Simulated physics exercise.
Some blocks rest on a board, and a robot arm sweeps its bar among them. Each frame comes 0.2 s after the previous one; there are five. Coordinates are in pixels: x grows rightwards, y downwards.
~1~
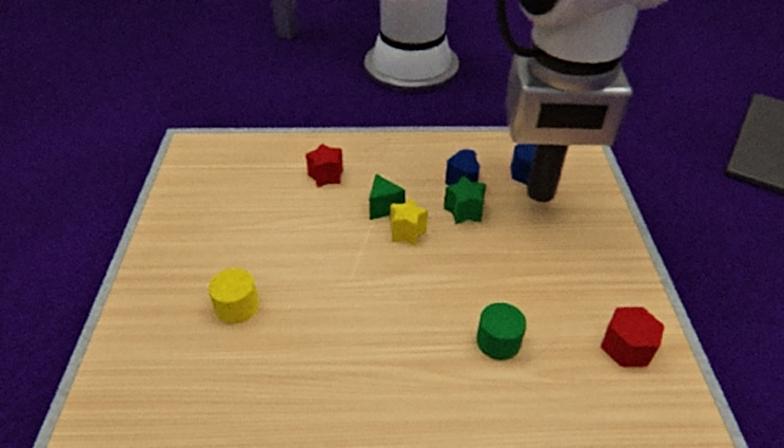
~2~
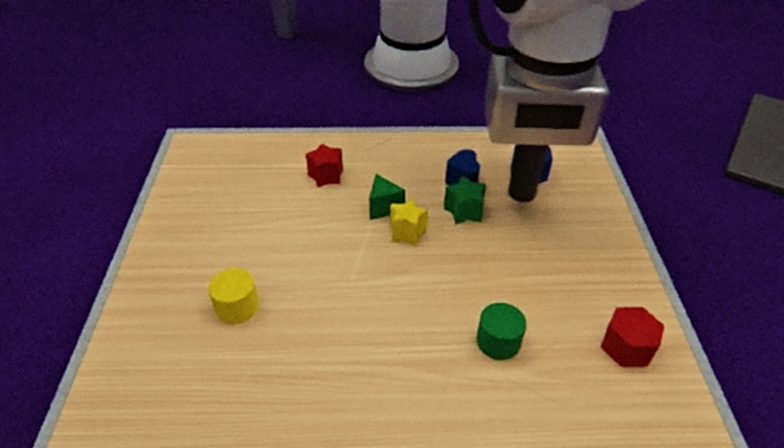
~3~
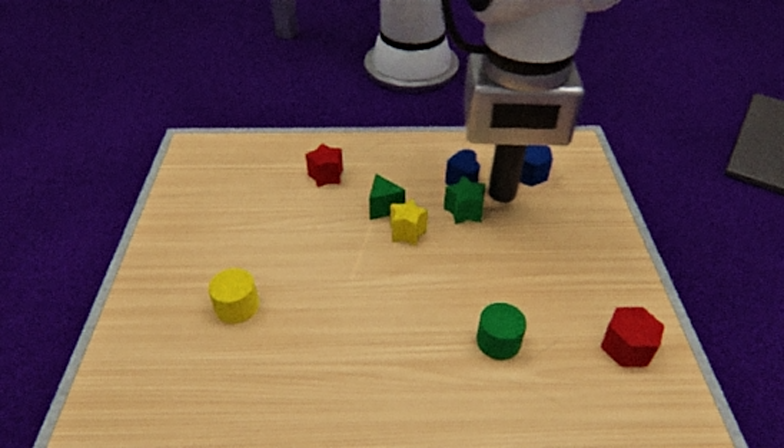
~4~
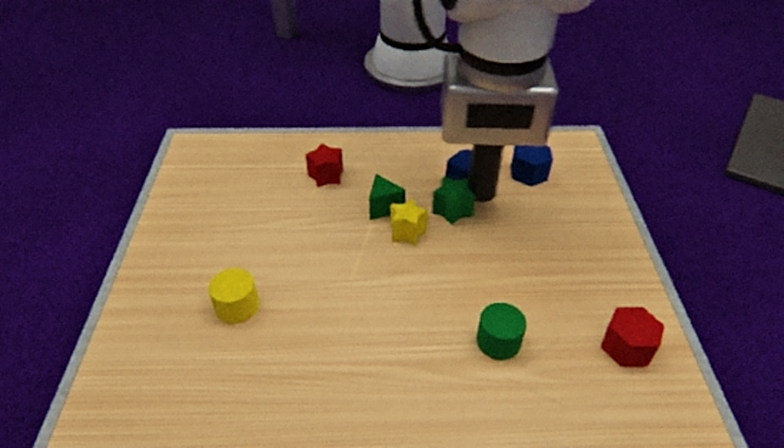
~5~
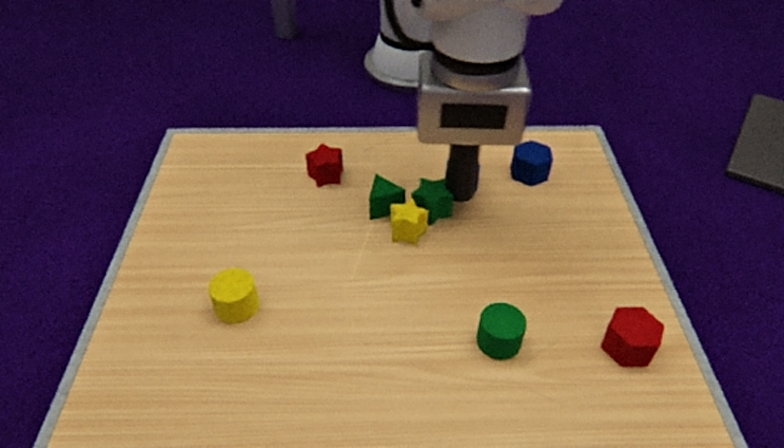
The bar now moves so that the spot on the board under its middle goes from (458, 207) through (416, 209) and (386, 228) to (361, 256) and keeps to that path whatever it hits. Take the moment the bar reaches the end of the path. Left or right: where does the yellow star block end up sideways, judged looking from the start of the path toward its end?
My prediction: Leftwards.
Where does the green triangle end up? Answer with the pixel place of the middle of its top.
The spot you're after is about (339, 187) in the image.
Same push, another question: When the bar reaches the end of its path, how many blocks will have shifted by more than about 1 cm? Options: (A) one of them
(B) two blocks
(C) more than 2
C
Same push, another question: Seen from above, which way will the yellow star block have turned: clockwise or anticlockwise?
Anticlockwise.
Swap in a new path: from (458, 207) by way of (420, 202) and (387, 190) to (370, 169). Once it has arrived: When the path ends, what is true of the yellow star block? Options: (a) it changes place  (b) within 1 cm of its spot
The one that fits is a, it changes place.
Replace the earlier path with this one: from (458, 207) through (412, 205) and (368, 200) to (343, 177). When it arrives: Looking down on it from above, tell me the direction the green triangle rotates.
Clockwise, from overhead.
What follows on the original path. One third of the way, bar (415, 196); green triangle (355, 185), turned 10° clockwise; yellow star block (391, 217), turned 60° anticlockwise; green star block (388, 194).
Two thirds of the way, bar (385, 215); green triangle (340, 186), turned 65° clockwise; yellow star block (381, 229), turned 120° anticlockwise; green star block (355, 206), turned 15° clockwise.
At the end, bar (361, 242); green triangle (339, 187), turned 70° clockwise; yellow star block (373, 253), turned 150° anticlockwise; green star block (343, 213), turned 60° clockwise; blue heart-shaped block in place.
